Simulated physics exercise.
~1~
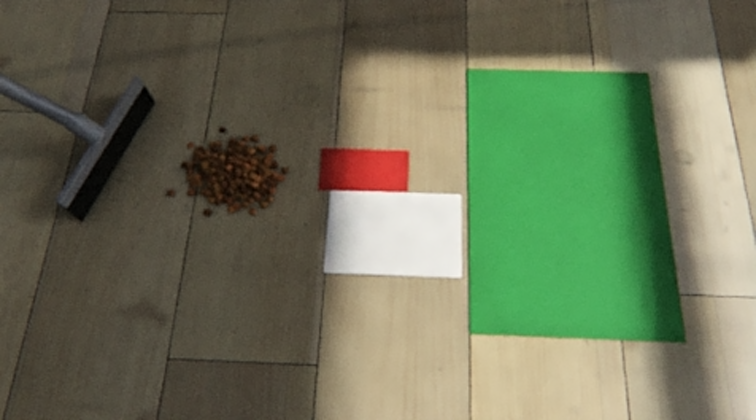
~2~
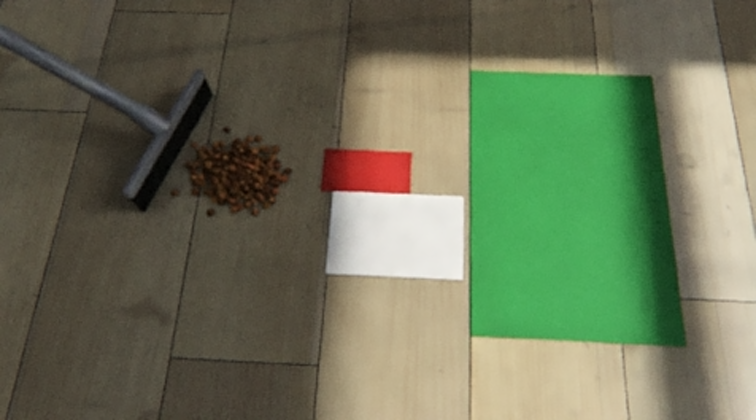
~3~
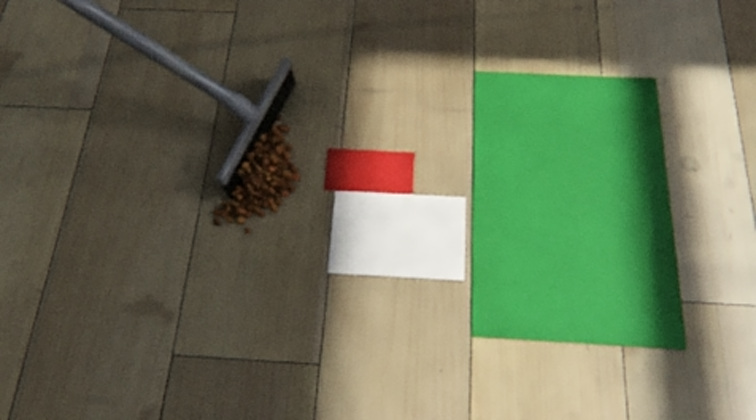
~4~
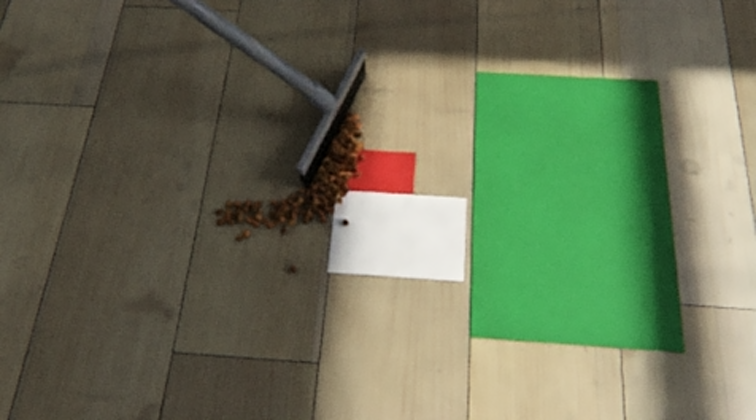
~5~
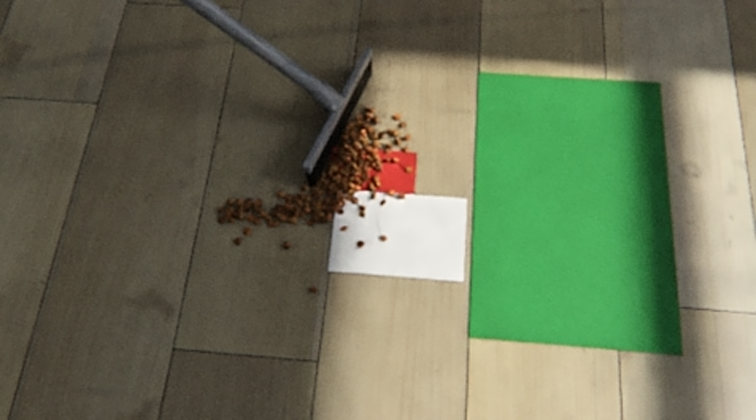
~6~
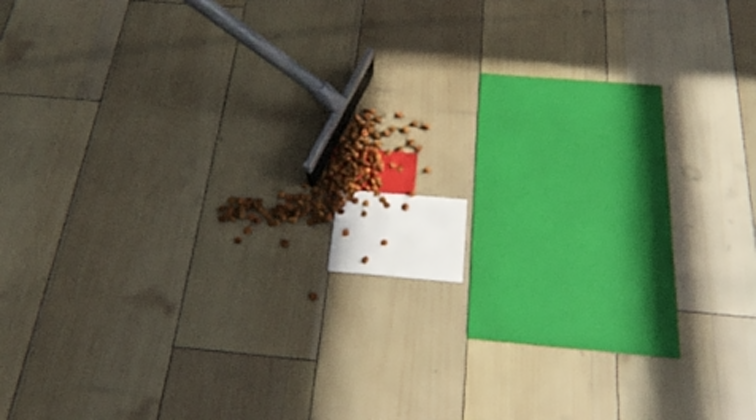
The clip shows a squeegee sweeping a pile of brown kibble rightward across a wooden floor, then stopping as pieces scatter ahead. The kibble ends up partly covering a red mat, with a few bits on the white mat, many on bare floor and none on the green mat.
